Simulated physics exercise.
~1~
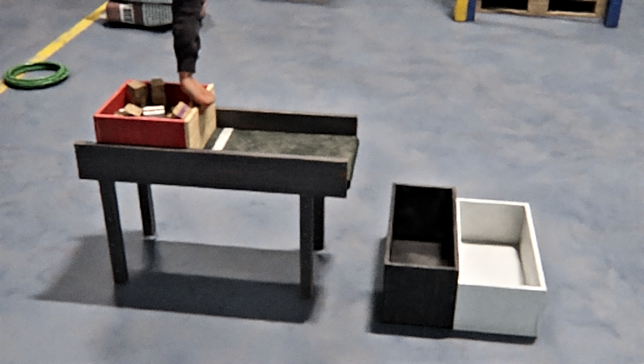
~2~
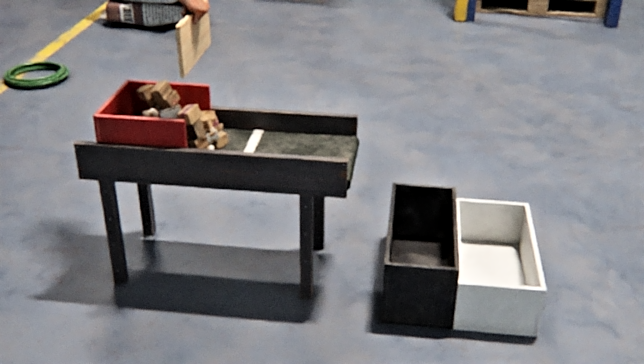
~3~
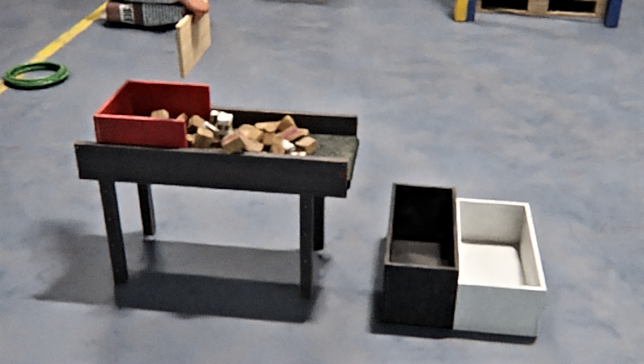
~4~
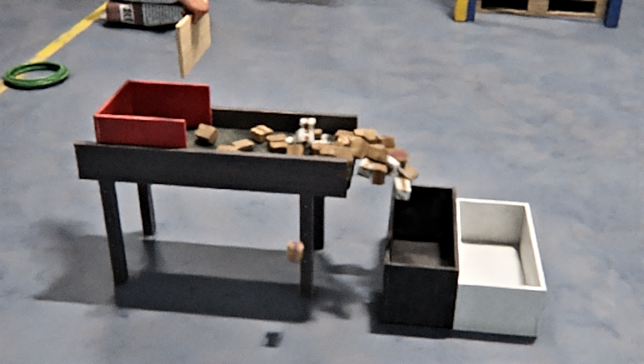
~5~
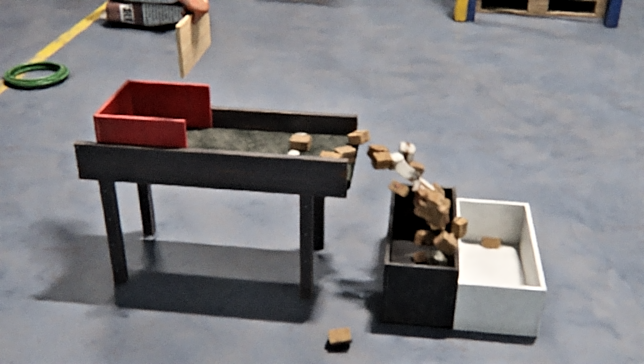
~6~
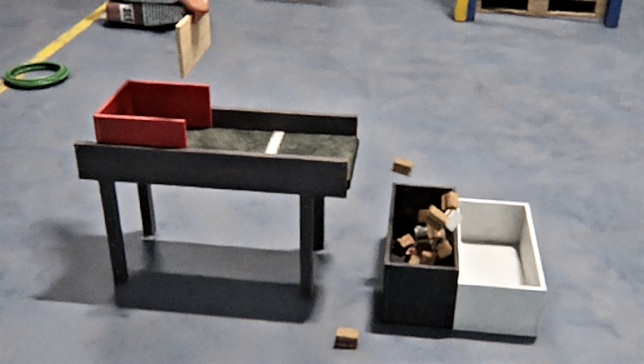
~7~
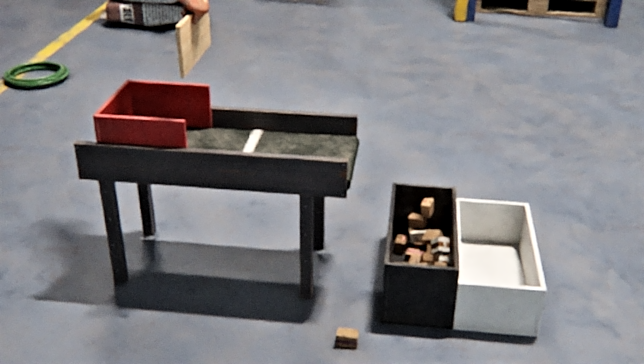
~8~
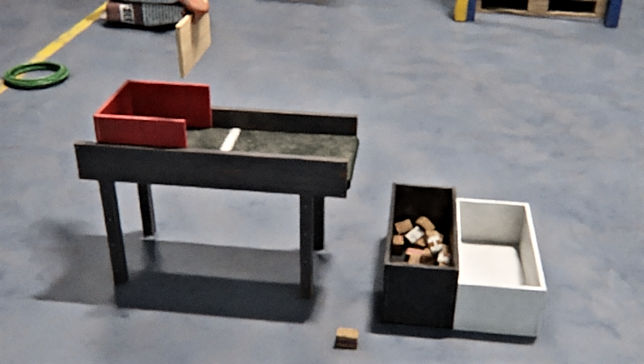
On a workshop floor, a belt carries blocks rightward, dropping most into a black tub.
